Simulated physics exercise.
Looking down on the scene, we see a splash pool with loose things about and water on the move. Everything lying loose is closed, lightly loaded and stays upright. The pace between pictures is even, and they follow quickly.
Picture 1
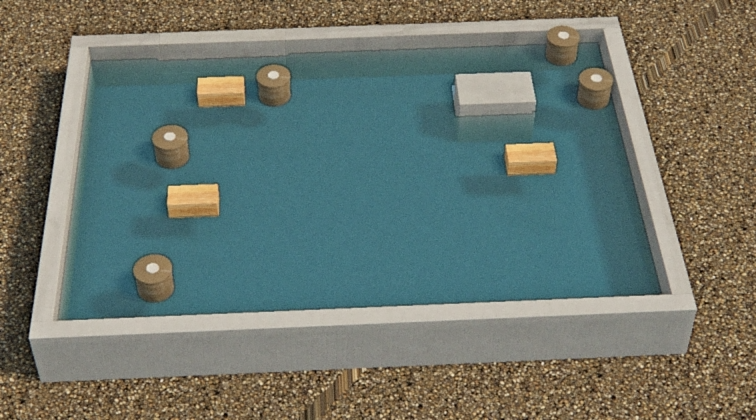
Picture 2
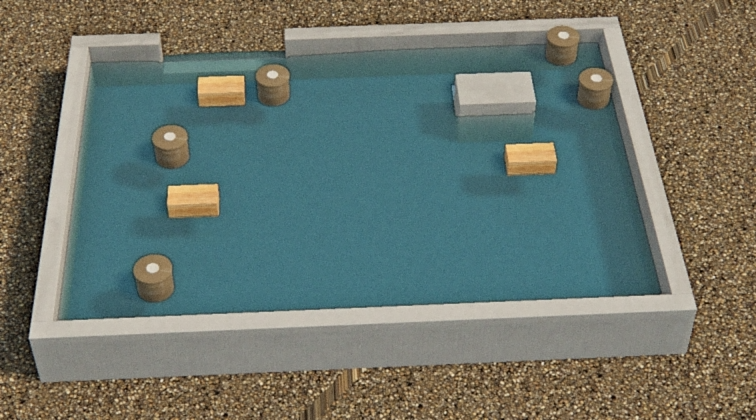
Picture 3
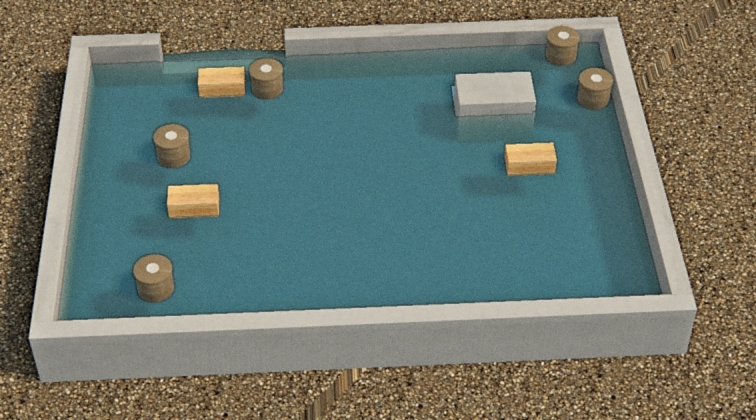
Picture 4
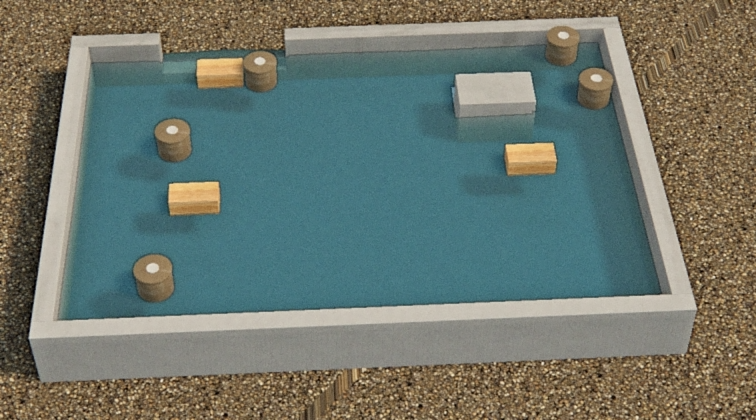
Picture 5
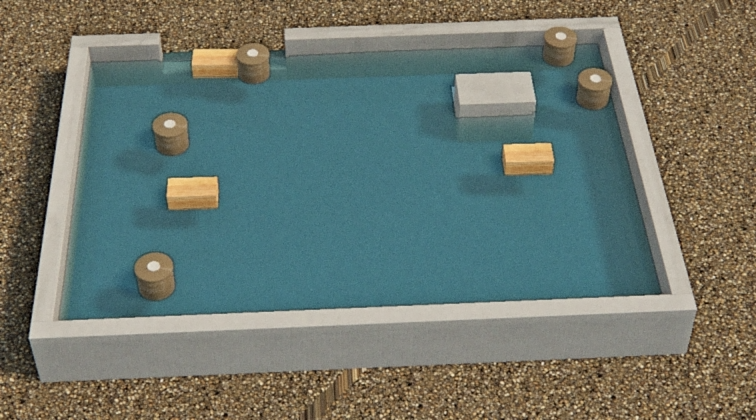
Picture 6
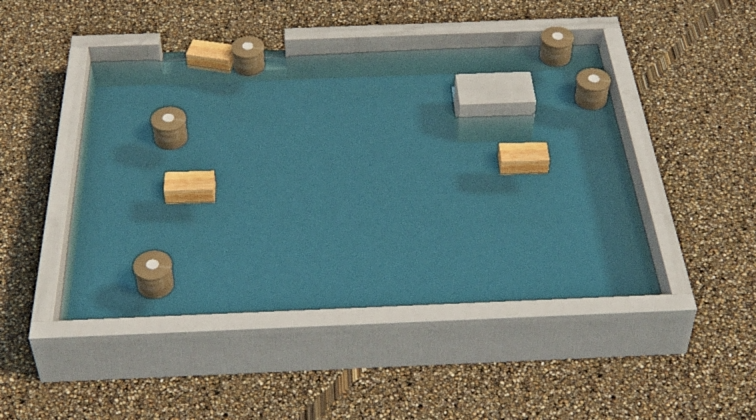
A shallow rectangular pool of blue-green water with pale grey walls sits on brown gravelly ground, seen from above at an angle by a still camera. Three light wooden blocks and five brown round tubs float around a grey slab near the upper right. A gap opens in the back wall at left, then the nearest block and tub drift into it while others shift slightly.
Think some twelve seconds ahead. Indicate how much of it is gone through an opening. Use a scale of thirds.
On that scale, between one and two thirds.
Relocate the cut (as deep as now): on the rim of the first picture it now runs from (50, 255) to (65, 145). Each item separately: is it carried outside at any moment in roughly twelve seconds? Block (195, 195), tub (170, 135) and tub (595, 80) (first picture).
First flushed away, then flushed away, then held back.
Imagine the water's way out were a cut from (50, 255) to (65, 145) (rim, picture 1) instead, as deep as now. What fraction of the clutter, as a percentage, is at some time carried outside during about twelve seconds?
It comes to about 50 per cent of the things.
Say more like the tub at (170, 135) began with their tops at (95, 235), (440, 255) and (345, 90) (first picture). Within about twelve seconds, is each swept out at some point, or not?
Taken in the given order, the three: Doesn't escape, doesn't escape and exits at some point.
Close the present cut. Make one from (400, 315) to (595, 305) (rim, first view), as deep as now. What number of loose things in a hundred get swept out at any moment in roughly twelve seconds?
It should be close to 0 per cent.
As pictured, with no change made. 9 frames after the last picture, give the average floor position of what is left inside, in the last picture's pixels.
It comes out somewhere near (364, 166).
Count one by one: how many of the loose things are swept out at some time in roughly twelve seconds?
3.
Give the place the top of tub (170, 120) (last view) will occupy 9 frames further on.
About (176, 84).
A moment on, 2 of 8 are out; 6 afloat.
Next, 2 of 8 are out; 6 afloat.
Later, 2 of 8 are out; 6 afloat.
In the end, 3 of 8 are out; 5 afloat.
